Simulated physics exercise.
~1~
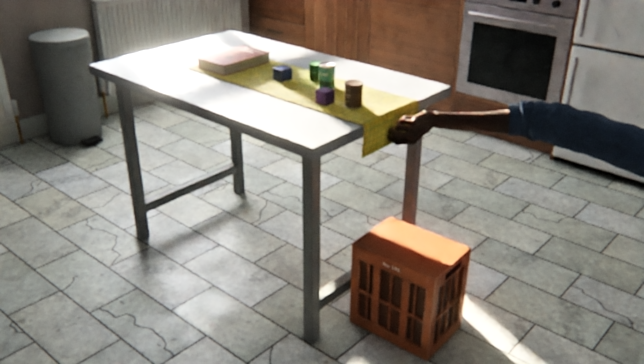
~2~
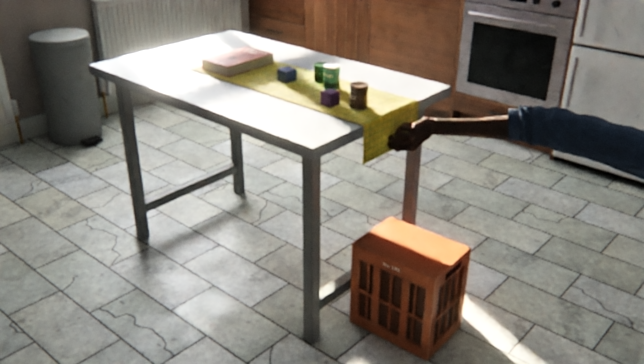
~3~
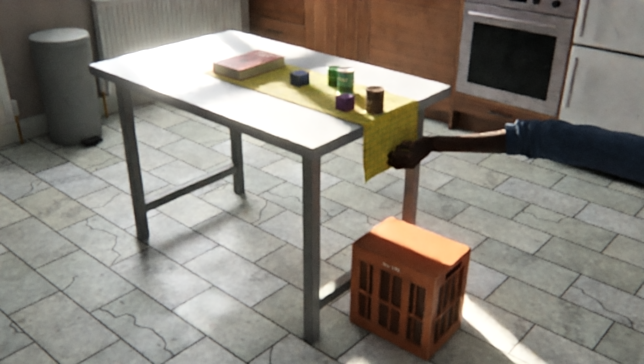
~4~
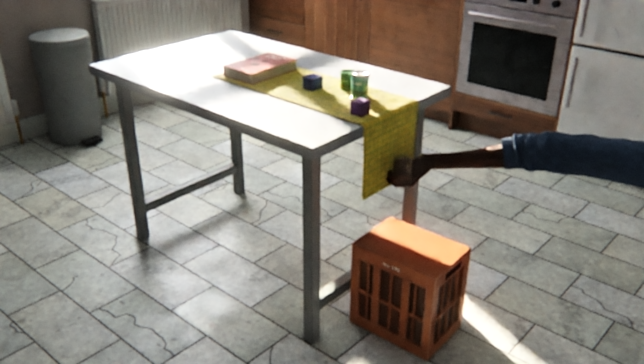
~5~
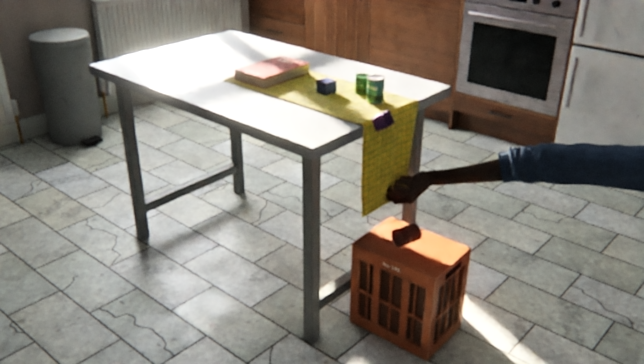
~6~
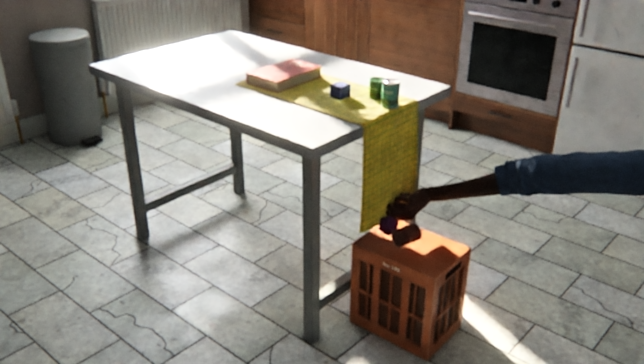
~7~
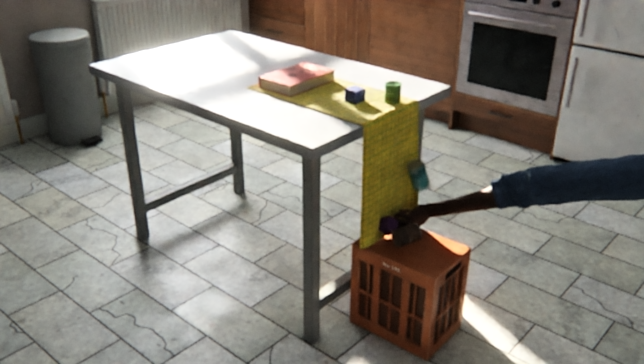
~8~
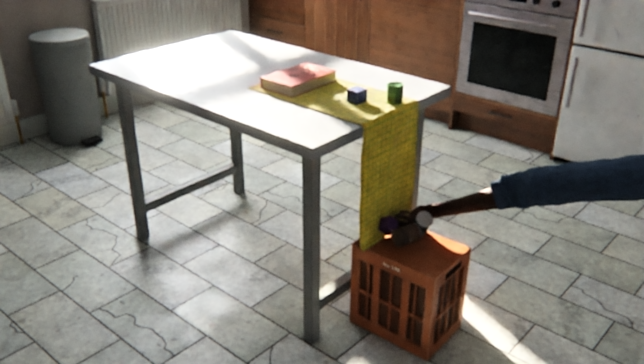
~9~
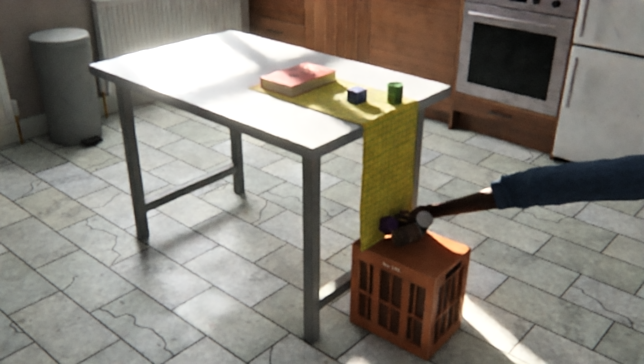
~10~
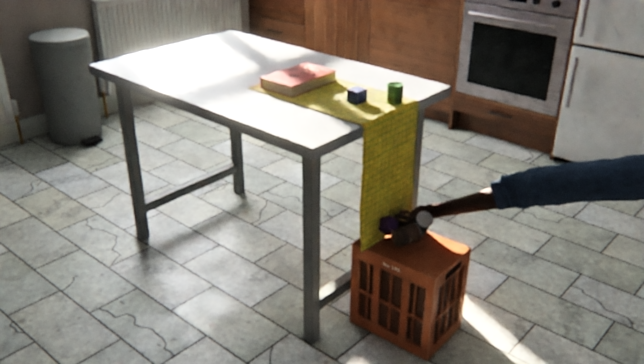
The clip shows a hand slowly pulling a yellow tablecloth down over a white table's edge, carrying its load rightward. A brown can, a purple cube and a turquoise can fall in turn onto an orange crate, while a green pot, a blue block and a pinkish book remain on the table.
